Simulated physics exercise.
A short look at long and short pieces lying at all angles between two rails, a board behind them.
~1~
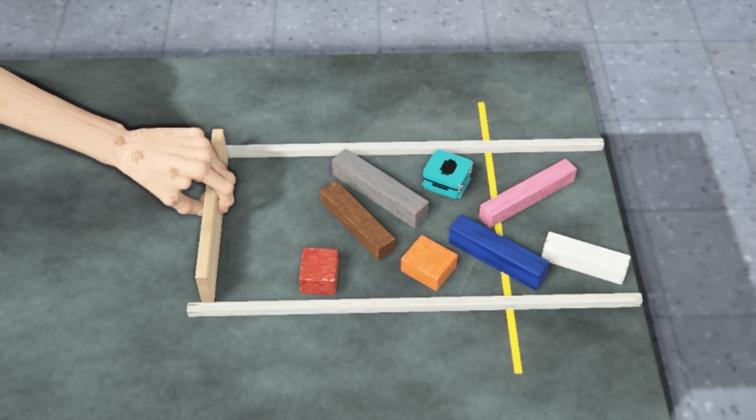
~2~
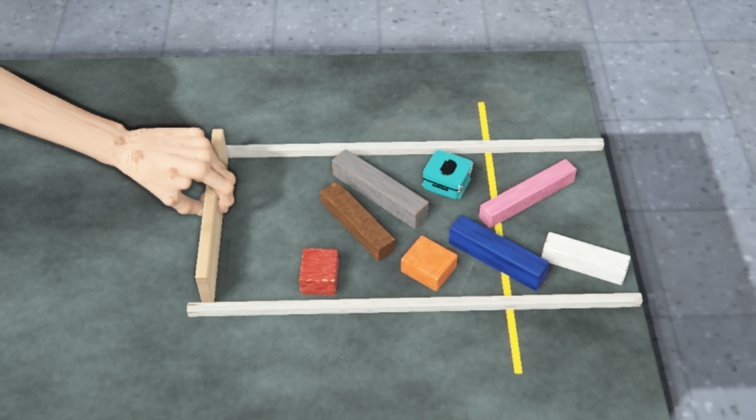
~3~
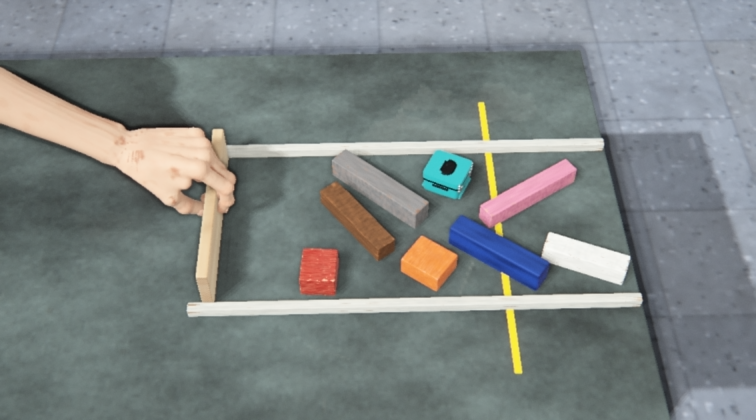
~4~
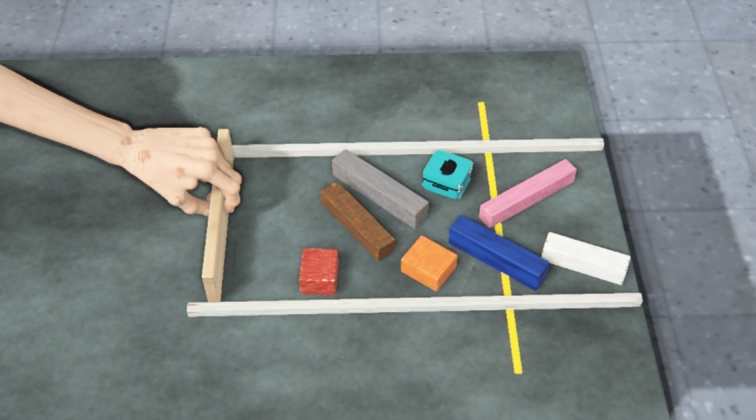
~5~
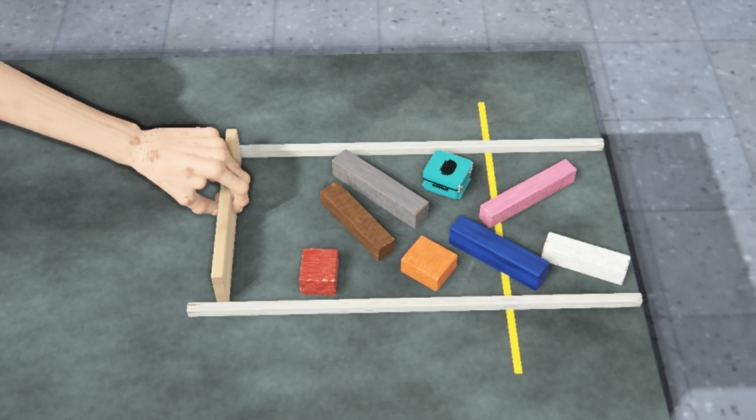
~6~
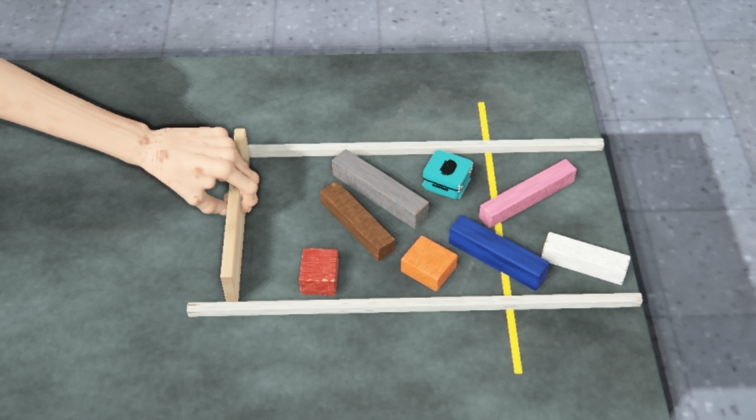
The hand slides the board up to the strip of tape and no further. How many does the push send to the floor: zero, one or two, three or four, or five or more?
The number that fall off is zero.
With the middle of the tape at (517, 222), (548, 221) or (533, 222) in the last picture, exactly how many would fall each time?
Try by try, 0, 3 and 1.
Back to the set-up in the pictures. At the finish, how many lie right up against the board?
3 of them.
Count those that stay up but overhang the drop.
The number is 3.
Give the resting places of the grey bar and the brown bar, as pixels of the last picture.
Near (526, 185) and (526, 220).
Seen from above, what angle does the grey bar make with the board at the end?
Some 25 degrees.
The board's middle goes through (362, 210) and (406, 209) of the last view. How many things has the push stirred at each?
First 4, then 6.
Soon after, none off yet; white bar at rest near (585, 258); pink bar at rest near (528, 193); blue stick at rest near (498, 252).
At rest, the number that fall off is zero.
